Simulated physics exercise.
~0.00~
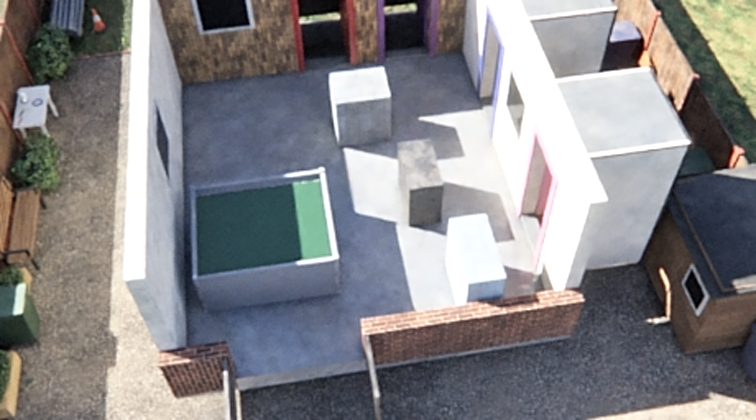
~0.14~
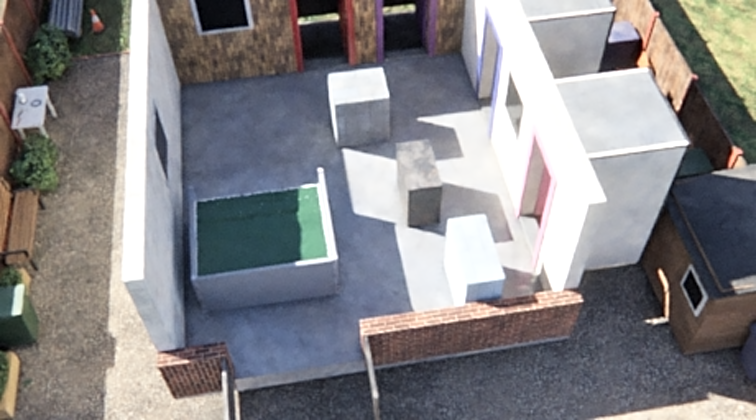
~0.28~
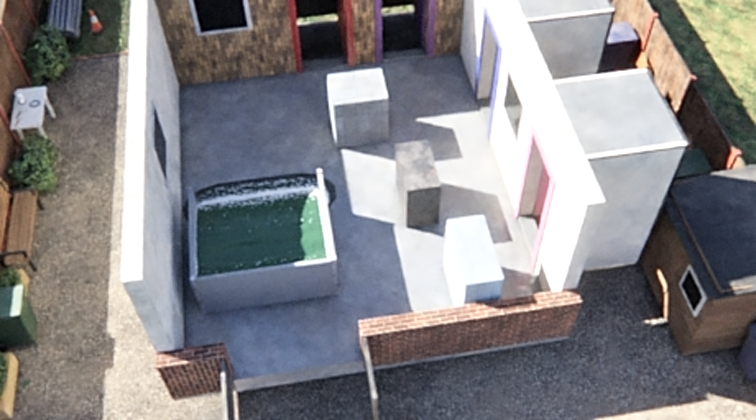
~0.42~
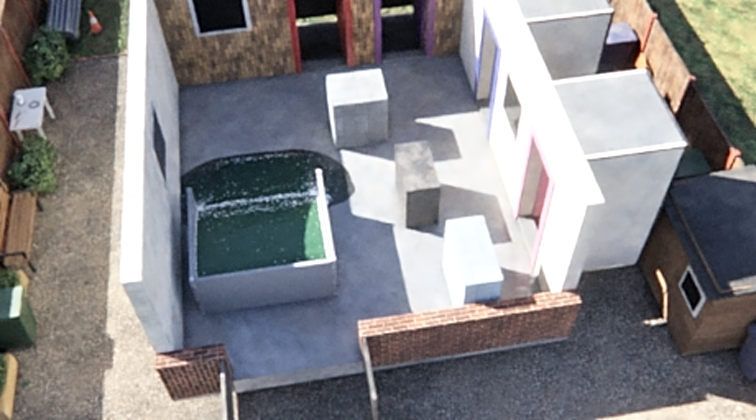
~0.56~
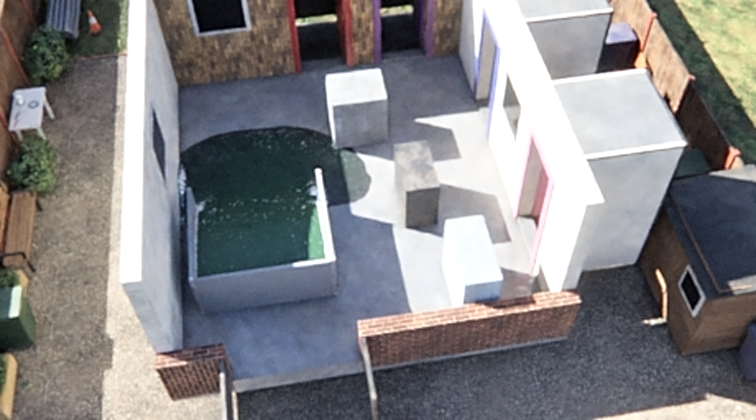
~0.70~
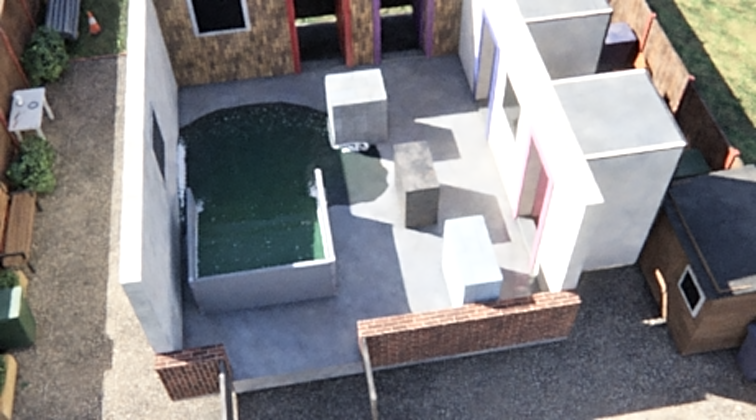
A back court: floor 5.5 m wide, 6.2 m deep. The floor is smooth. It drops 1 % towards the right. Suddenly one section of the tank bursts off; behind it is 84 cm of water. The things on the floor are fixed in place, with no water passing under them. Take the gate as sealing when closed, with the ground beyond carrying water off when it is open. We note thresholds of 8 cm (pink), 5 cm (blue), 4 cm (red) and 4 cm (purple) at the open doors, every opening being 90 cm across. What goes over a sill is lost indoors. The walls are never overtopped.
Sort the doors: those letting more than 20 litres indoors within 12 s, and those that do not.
The pink door is among those letting more in; the blue door is among those letting more in; the red door is among those letting more in; the purple door is among those letting more in.
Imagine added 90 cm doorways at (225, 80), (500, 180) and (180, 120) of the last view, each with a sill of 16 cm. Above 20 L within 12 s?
Check each in turn: The first succeeds, the second fails, the third succeeds.
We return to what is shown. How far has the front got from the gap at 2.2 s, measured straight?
I'd put it close to 4.6 m.
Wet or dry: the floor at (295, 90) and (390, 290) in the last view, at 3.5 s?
I'd say drenched, then spared.
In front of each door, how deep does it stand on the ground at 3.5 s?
Door by door in cm, pink shows 2, blue shows 10, red shows 15, purple shows 9.
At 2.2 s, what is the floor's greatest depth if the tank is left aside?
Up to near 46 cm.
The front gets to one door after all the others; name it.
The answer is the pink door.
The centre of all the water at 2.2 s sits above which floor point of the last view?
The water's centre is around (260, 151).
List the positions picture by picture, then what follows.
In the first picture, the tank at (262, 225) is whole and still, 84 cm deep.
In the second picture, water pours out on the tank's far side and has run 1.1 m, to a hidden place; typically 7 cm deep outside, 85 cm at the tank's back.
In the third picture, water pours out on the tank's far side and has run 1.3 m, to a hidden place; typically 15 cm deep outside, 82 cm at the tank's back.
In the fourth picture, the front is at (181, 184), 1.7 m from the gap on the tank's far side; 3.5 m2 of floor is under water; 73 cm left at the back of the tank.
In the fifth picture, the front is at (213, 139), 2.1 m from the gap on the tank's far side; 5.4 m2 of floor is under water; 71 cm left at the back of the tank.
In the sixth picture, the front is at (218, 113), 2.7 m from the gap on the tank's far side; 7.4 m2 of floor is under water; 66 cm left at the back of the tank.
After 1.4 s water covers 40 % of the floor and is deepest (54 cm) near (187, 86); pink door not reached, blue door not reached, red door 16 cm at the sill, 27 L in, purple door not reached.
After 2.2 s water covers 50 % of the floor and is deepest (46 cm) near (178, 87); pink door not reached, blue door 8 cm at the sill, 1 L in, red door 25 cm at the sill, 165 L in, purple door 4 cm at the sill, 0 L in.
After 3.5 s water covers 60 % of the floor and is deepest (32 cm) near (454, 61); pink door 2 cm at the sill, 0 L in, blue door 10 cm at the sill, 11 L in, red door 15 cm at the sill, 305 L in, purple door 9 cm at the sill, 6 L in.
After 7.0 s water covers 90 % of the floor and is deepest (22 cm) near (496, 326); pink door 6 cm at the sill, 0 L in, blue door 11 cm at the sill, 101 L in, red door 7 cm at the sill, 372 L in, purple door 10 cm at the sill, 83 L in.
After 12.0 s water covers 100 % of the floor and is deepest (12 cm) near (484, 147); pink door 11 cm at the sill, 56 L in, blue door 8 cm at the sill, 137 L in, red door 6 cm at the sill, 382 L in, purple door 7 cm at the sill, 150 L in.
